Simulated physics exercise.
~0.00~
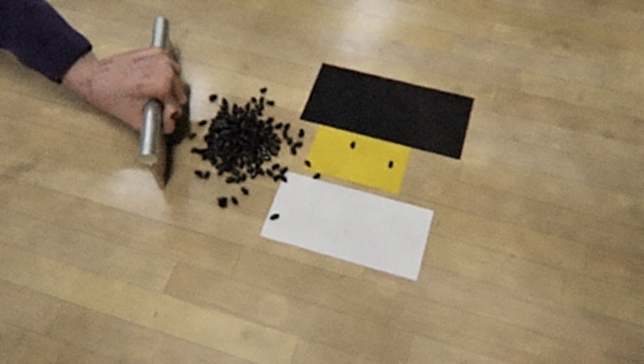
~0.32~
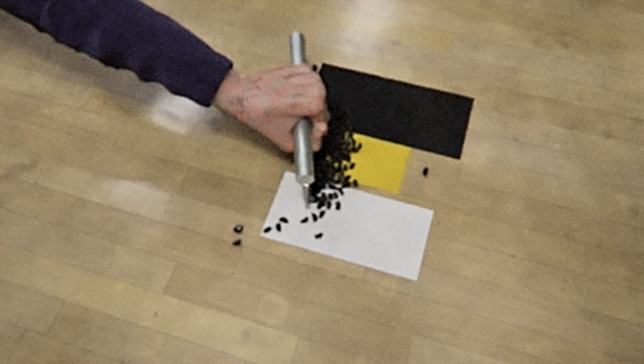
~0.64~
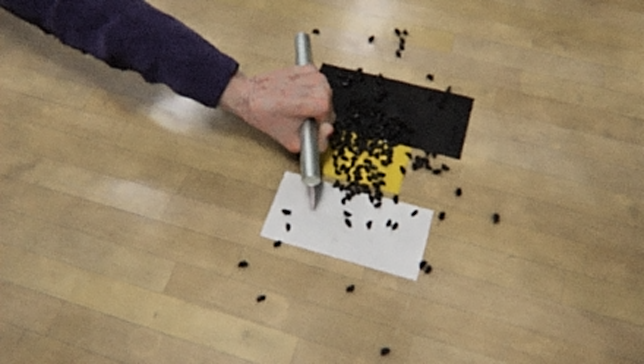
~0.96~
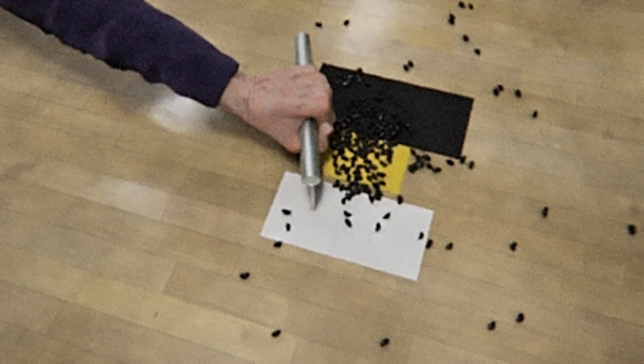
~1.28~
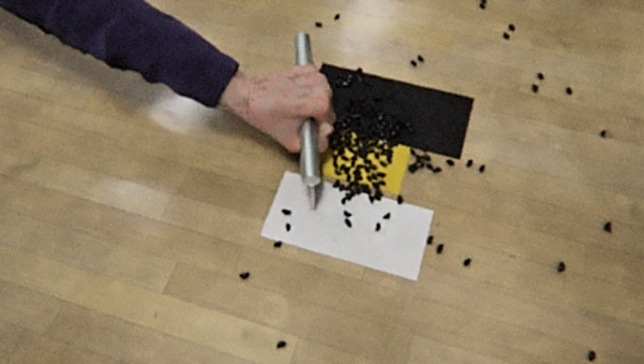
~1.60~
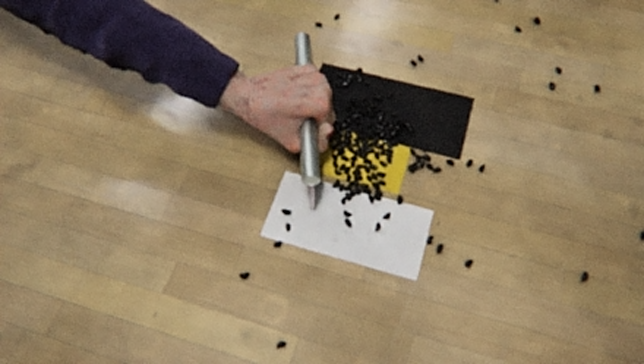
A hand in a dark purple sleeve holds a grey metal scraper upright beside a loose heap of black beans on a pale wooden floor, seen from above at an angle. Right of the heap lie a black sheet at the top, a small yellow one in the middle and a white one below. The hand pushes the scraper rightwards, sweeping the beans onto the sheets, then stops. Some beans scatter onward over the bare floor, a few rolling out of view. Most settle clustered on the yellow and black sheets, with a few on the white, while the scraper stays put.
